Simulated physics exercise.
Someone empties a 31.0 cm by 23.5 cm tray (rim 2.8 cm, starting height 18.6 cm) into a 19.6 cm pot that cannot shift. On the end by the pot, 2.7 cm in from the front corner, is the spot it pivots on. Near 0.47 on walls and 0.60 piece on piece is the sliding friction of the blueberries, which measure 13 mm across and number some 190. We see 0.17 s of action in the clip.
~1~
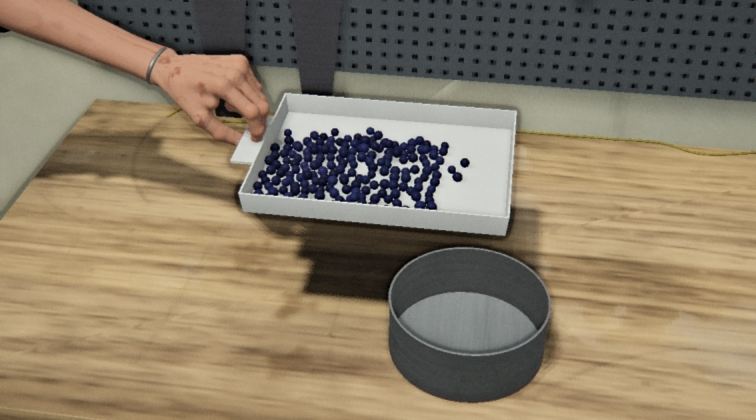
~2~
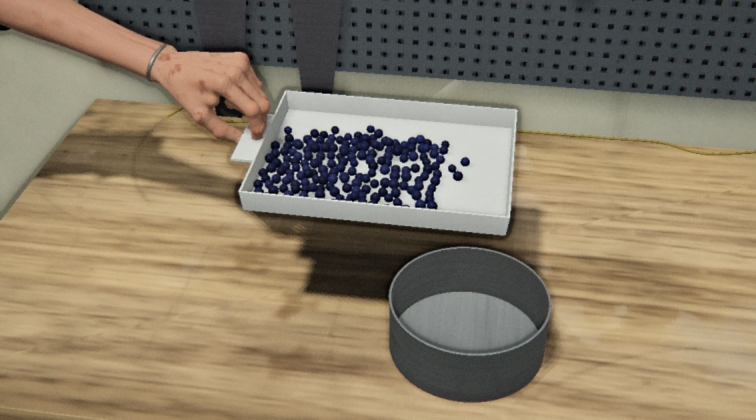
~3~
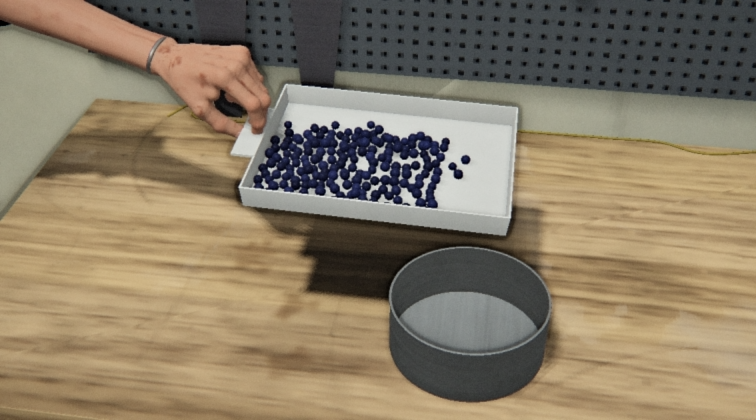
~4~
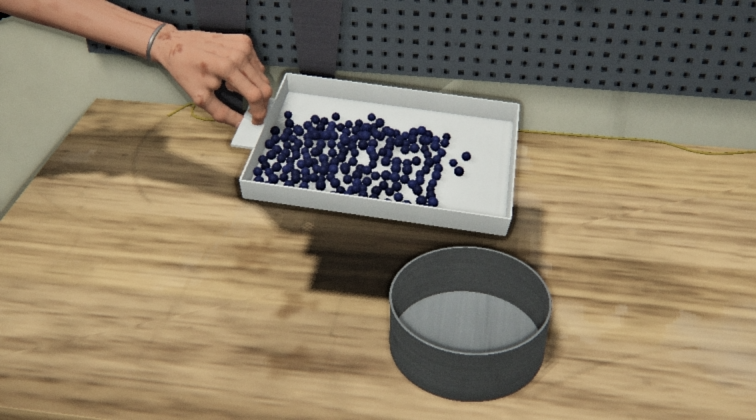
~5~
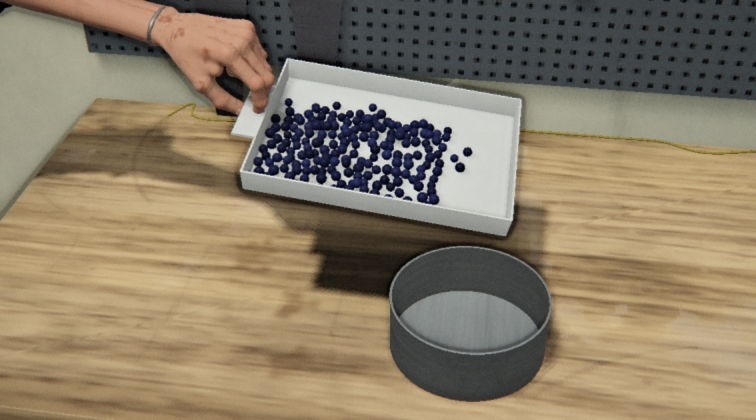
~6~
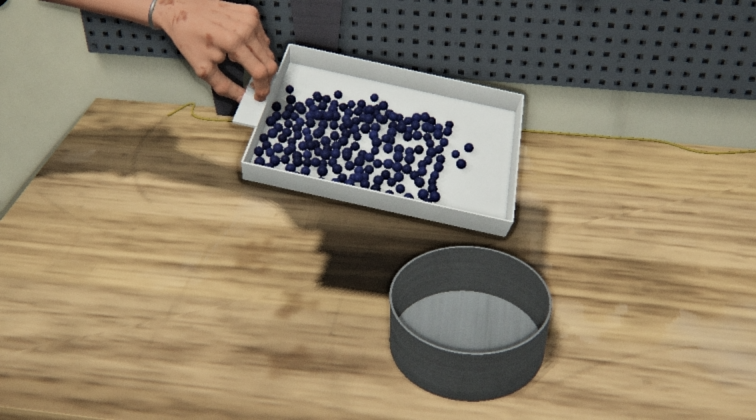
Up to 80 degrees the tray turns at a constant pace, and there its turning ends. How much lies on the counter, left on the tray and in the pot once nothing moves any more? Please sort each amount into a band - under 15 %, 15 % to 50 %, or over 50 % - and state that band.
Counter: 15 % to 50 %; left on the tray: 15 % to 50 %; pot: 15 % to 50 %.
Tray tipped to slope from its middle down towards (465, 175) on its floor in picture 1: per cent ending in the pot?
Estimate: Near 0 per cent.
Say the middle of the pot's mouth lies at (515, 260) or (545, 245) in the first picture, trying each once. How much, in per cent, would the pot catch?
The shares would be near 5 and 0 per cent respectively.
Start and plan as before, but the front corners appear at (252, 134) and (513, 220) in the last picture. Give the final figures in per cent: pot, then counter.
Per cent by place - pot 5, counter 75.
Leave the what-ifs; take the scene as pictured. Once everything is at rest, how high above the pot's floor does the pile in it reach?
My guess is around 2.0 centimetres.
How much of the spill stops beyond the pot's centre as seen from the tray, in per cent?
About 100 per cent.
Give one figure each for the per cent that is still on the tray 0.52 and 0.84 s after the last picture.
In order, 100 and 65.
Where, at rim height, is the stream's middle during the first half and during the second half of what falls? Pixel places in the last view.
I'd mark about (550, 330) for the first half and about (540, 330) for the second.
Then, 0.31 s after the last picture, tilt 45 degrees; the tray holds 100 %, the pot 0 %.
Then, 0.52 s after the last picture, tilt 68 degrees; the tray holds 100 %, the pot 0 %.
Then, 0.84 s after the last picture, tilt 80 degrees; the tray holds 65 %, the pot 5 %.
In the end, counter 40 %, tray 25 %, pot 35 %.
